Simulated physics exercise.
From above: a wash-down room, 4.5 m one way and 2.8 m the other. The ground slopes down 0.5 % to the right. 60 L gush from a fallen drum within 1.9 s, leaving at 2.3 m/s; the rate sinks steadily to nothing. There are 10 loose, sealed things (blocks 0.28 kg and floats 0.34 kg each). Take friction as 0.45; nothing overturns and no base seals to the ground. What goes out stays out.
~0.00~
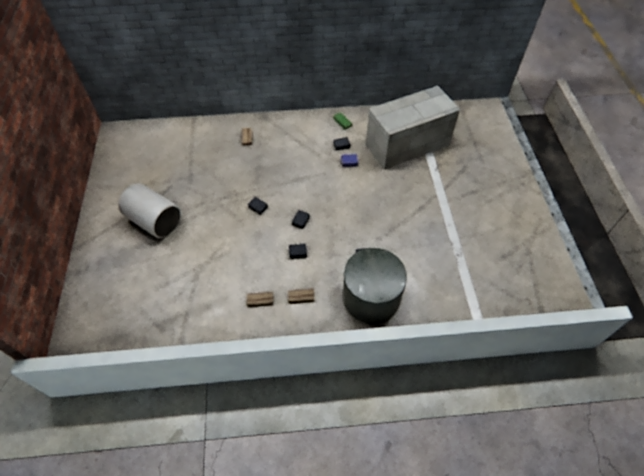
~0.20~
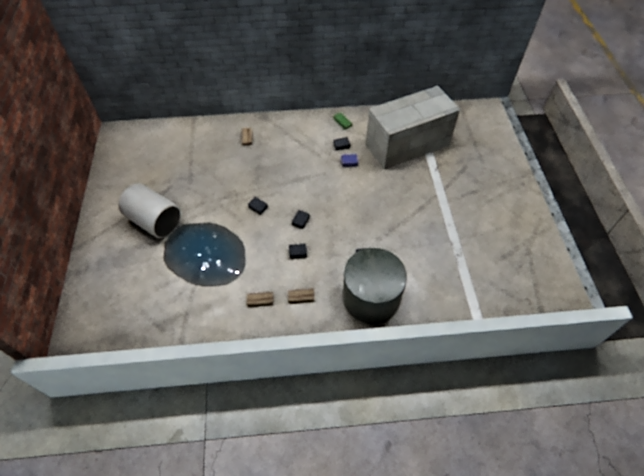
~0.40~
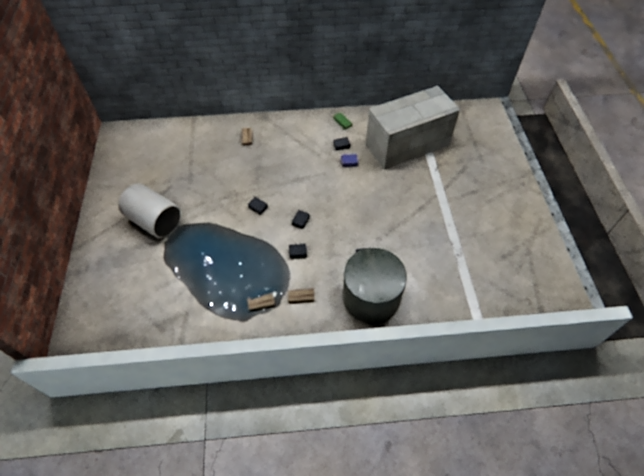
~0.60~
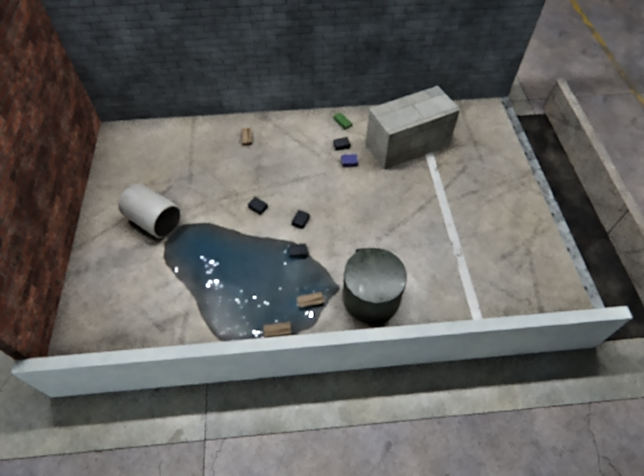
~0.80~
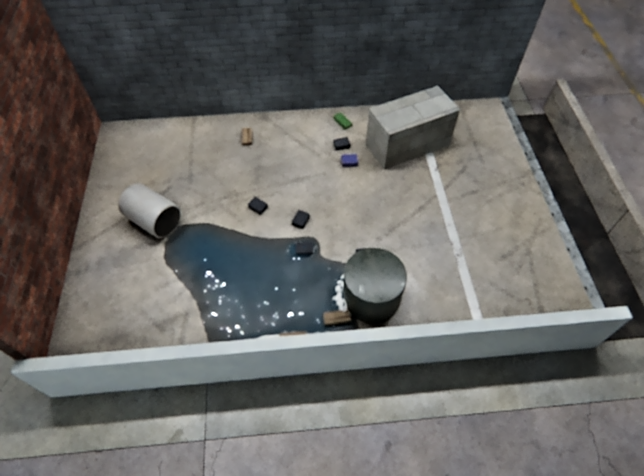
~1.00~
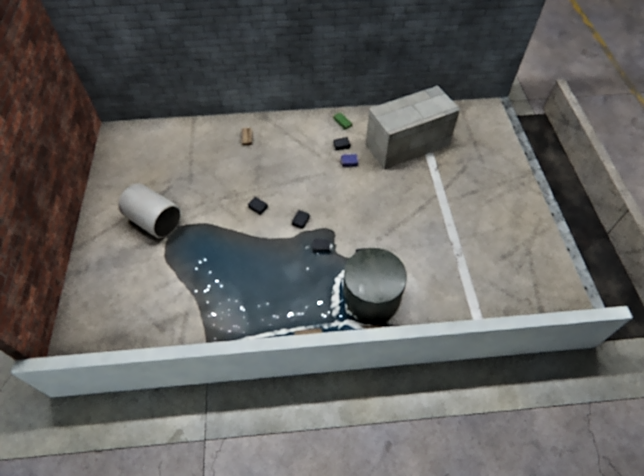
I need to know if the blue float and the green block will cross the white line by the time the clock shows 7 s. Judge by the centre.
The blue float is held back, the green block is held back.
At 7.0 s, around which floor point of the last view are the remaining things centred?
At about (337, 180).
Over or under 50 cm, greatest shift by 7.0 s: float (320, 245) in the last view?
Answer: More.
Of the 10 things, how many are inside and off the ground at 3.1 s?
At that moment 0.
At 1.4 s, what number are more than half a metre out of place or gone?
2 of them.
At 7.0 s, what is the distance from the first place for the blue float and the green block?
Roughly 0 and 0 cm.
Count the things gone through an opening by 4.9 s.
By then 1.
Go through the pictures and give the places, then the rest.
In the first picture, the blue float at (350, 159), on the bottom; the green block at (343, 119), on the bottom; 0.0 m2 under water; 0 of 10 have shifted.
In the second picture, the blue float at (350, 159), on the bottom; the green block at (343, 119), on the bottom; water covers 0.4 m2; 0 of 10 have shifted.
In the third picture, the blue float at (350, 159) rests on the ground; the green block at (343, 119), on the bottom; 0.7 m2 under water; 0 of 10 have shifted.
In the fourth picture, the blue float at (350, 159), on the bottom; the green block at (343, 119), on the bottom; water covers 1.2 m2; 2 of 10 have shifted.
In the fifth picture, the blue float at (350, 159), on the bottom; the green block at (343, 119) rests on the ground; water covers 1.4 m2; 3 of 10 have shifted.
In the sixth picture, the blue float at (350, 159) rests on the ground; the green block at (343, 119) rests on the ground; 1.5 m2 under water; 3 of 10 have shifted.
After 1.4 s the blue float is near (350, 159), 0.0 m from its start, aground; the green block is near (343, 119), 0.0 m from its start, aground; 0 of 10 are over the mark; 2 afloat.
After 3.1 s the blue float is near (350, 159), 0.0 m from its start, aground; the green block is near (343, 119), 0.0 m from its start, aground; 2 of 10 are over the mark; 0 afloat.
After 4.9 s the blue float is near (350, 159), 0.0 m from its start, aground; the green block is near (343, 119), 0.0 m from its start, aground; 2 of 10 are over the mark; 0 afloat.
After 7.0 s the blue float is near (350, 159), 0.0 m from its start, aground; the green block is near (343, 119), 0.0 m from its start, aground; 2 of 10 are over the mark; 0 afloat.
